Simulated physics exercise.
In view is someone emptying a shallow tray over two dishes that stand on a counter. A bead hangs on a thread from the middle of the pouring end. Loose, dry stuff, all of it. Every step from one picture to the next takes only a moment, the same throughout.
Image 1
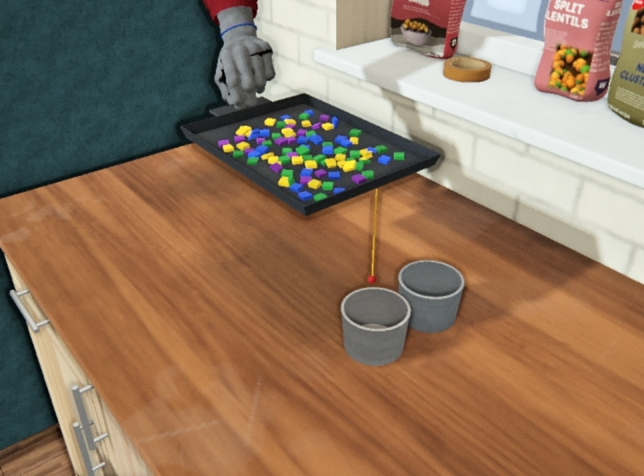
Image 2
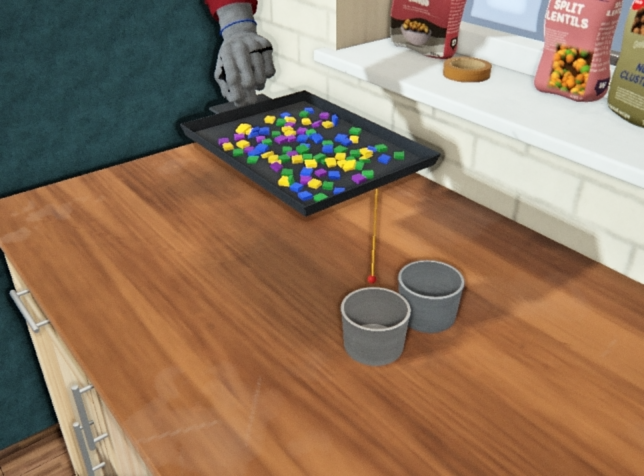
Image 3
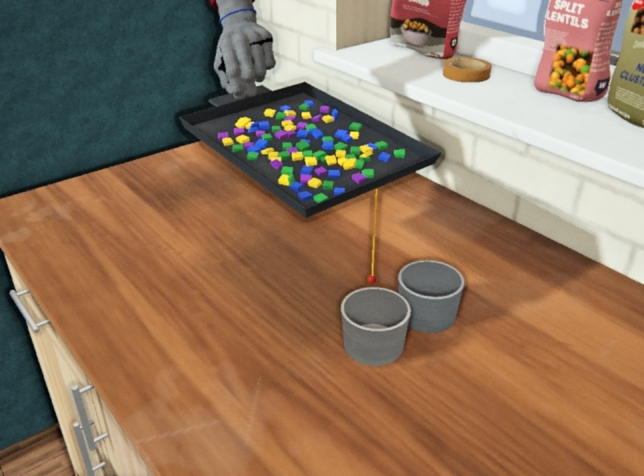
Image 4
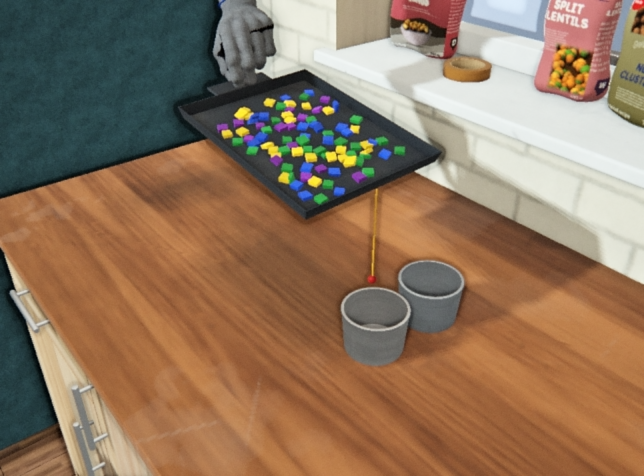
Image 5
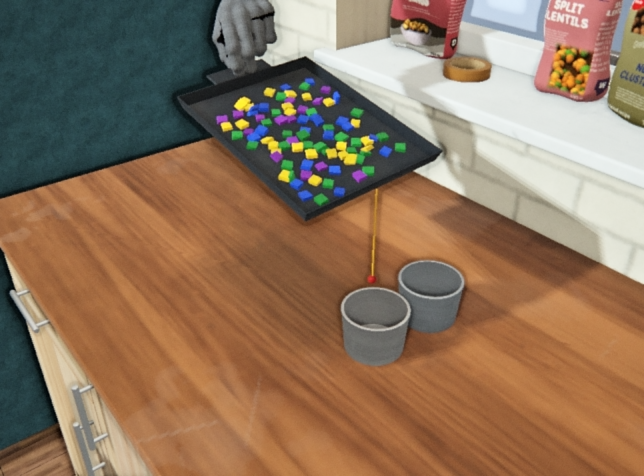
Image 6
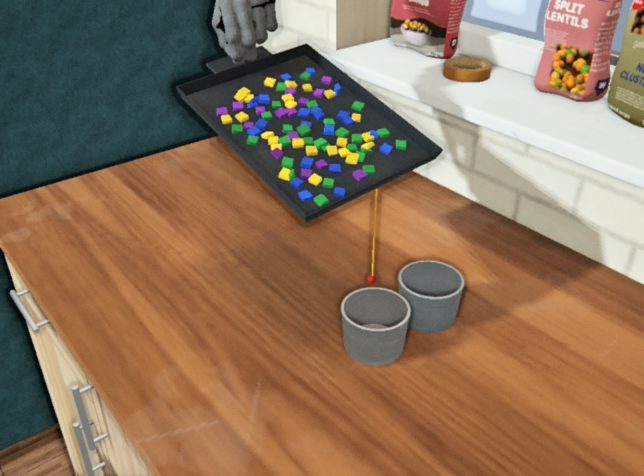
A gloved hand raises the back of a tray of colourful tiles above two grey dishes.
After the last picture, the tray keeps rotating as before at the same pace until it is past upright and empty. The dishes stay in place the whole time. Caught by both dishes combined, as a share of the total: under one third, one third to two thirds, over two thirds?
I expect the dishes to end up with a share smaller than a third of the load.
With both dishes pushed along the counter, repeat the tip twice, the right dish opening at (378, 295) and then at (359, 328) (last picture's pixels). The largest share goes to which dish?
Result 1: The left-hand one; result 2: The right-hand one.
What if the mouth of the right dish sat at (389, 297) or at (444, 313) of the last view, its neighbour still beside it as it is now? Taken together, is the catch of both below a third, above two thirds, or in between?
The first try: Over two thirds. The second: Under a third.
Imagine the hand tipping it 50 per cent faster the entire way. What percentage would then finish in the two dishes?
Roughly 20 percent, give or take.
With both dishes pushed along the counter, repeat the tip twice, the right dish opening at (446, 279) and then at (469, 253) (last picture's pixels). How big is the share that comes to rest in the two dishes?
Around 10 % followed by around 0 %.
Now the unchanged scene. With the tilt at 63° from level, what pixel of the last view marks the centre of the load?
Somewhere about pixel (333, 174).
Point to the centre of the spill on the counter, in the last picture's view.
Near (325, 377).
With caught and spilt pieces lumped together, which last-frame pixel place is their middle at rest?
About pixel (329, 373).
Just after the last frame, tray tipped steeply; almost all on the tray; about a tenth in the air.
A moment on, tray tipped past a quarter turn; about a tenth on the tray; about a tenth in the left dish; roughly two thirds outside both; roughly a quarter in the air.
Further on, tray tipped past a quarter turn; roughly a quarter in the left dish; the larger part outside both.
When it is over, tray tipped past a quarter turn; roughly a quarter in the left dish; not one in the right dish; the larger part outside both.
